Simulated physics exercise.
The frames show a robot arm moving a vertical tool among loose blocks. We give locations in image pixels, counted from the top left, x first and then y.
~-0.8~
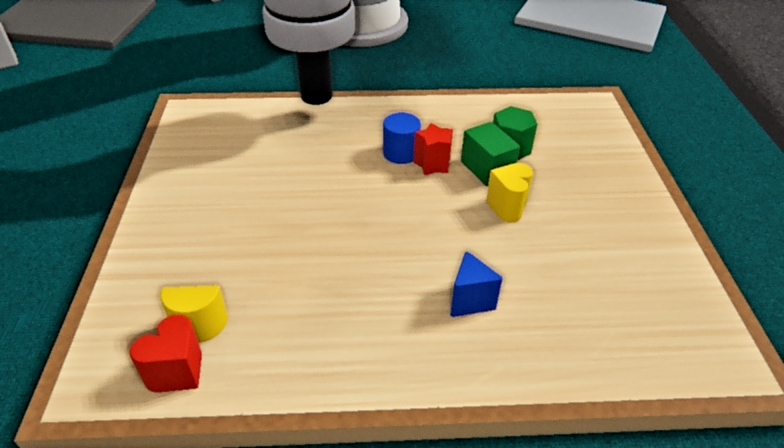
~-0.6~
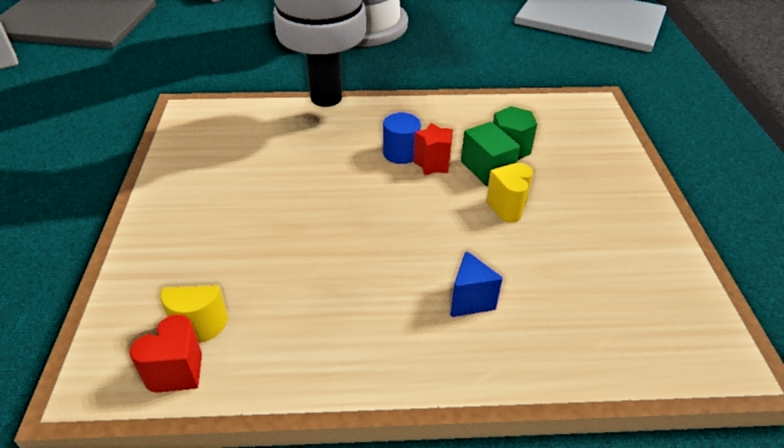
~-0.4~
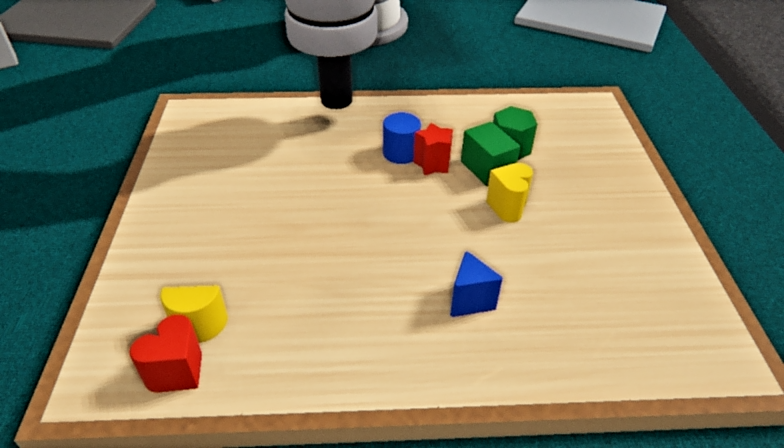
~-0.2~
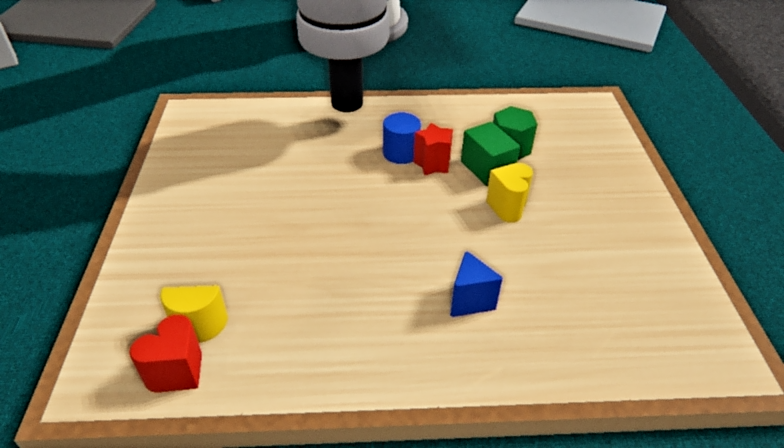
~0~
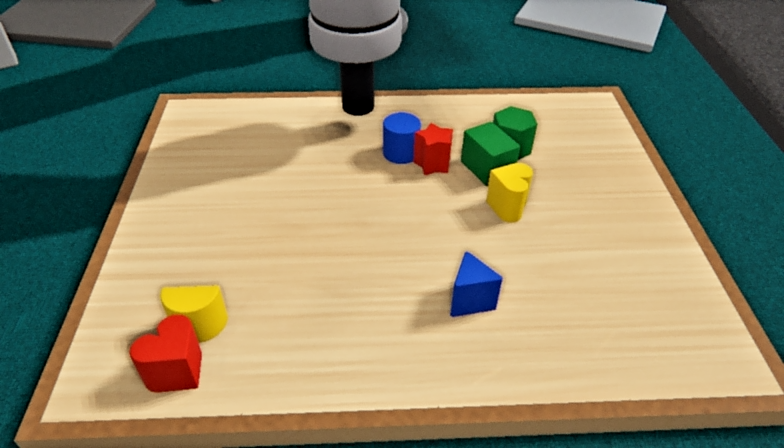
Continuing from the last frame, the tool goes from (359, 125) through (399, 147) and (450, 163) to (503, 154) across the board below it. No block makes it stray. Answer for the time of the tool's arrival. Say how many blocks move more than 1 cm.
It displaces three or more.
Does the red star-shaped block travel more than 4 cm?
Yes, it checks out.
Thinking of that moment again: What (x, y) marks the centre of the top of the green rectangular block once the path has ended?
It sits at (533, 142).
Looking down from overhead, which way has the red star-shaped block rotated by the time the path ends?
From the top, the block rotates counterclockwise.
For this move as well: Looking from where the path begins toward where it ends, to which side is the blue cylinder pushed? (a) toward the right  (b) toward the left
That would be a.
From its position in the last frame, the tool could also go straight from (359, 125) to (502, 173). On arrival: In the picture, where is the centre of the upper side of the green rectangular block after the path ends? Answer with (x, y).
Its top middle will sit at (552, 153).
The first path, step by step. One third of the way, tool (400, 130); blue cylinder (420, 136); red star-shaped block (453, 143), turned 25° anticlockwise.
Two thirds of the way, tool (452, 145); blue cylinder (432, 153); red star-shaped block (468, 152), turned 50° anticlockwise; green rectangular block (498, 138).
At the end, tool (506, 136); blue cylinder (432, 153); red star-shaped block (471, 153), turned 35° anticlockwise; green rectangular block (533, 142), turned 70° clockwise; green six-sided block (541, 114), turned 60° anticlockwise.
